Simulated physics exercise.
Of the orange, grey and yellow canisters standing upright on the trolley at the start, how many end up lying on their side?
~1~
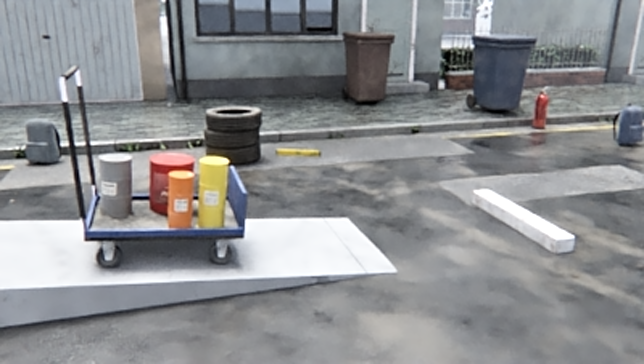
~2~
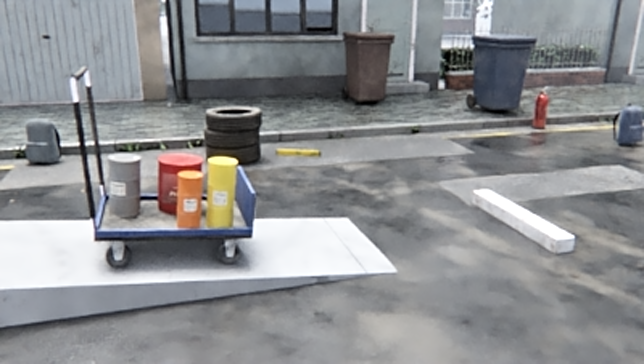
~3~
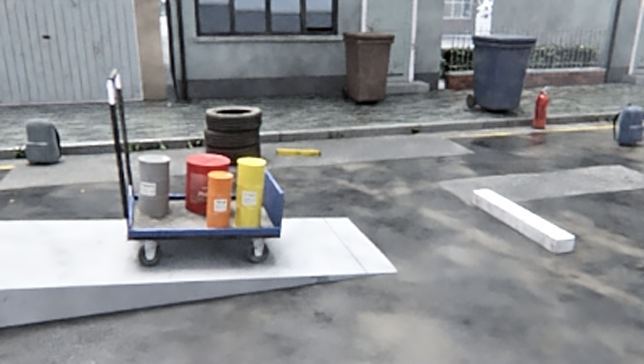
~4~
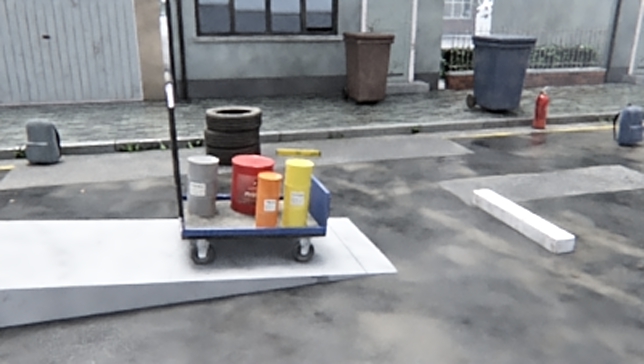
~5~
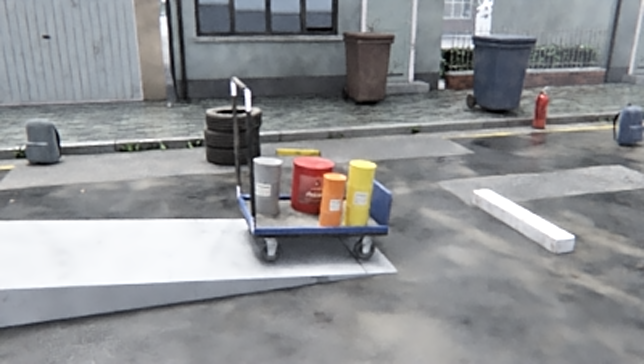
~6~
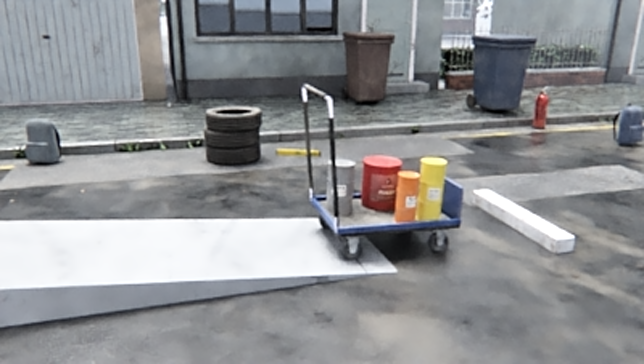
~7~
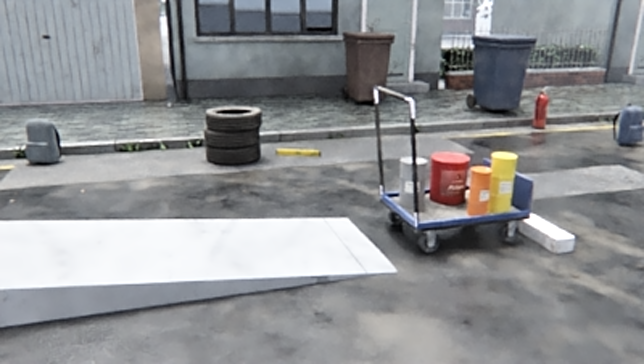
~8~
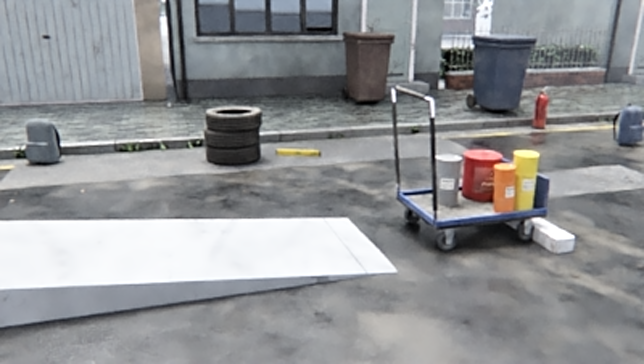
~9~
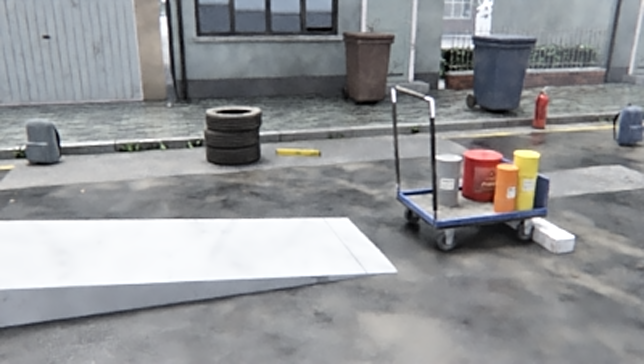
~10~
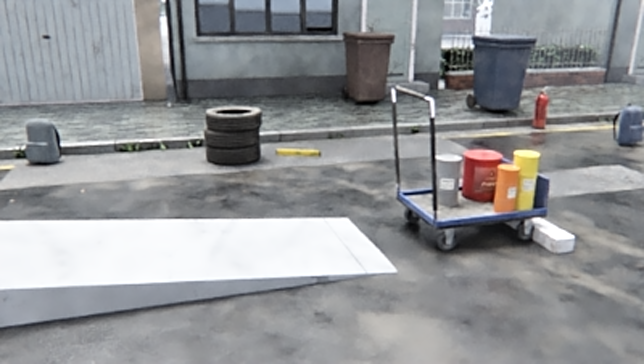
None of them end up on their side. The orange, grey and yellow canisters are all still standing on the trolley when it has stopped.
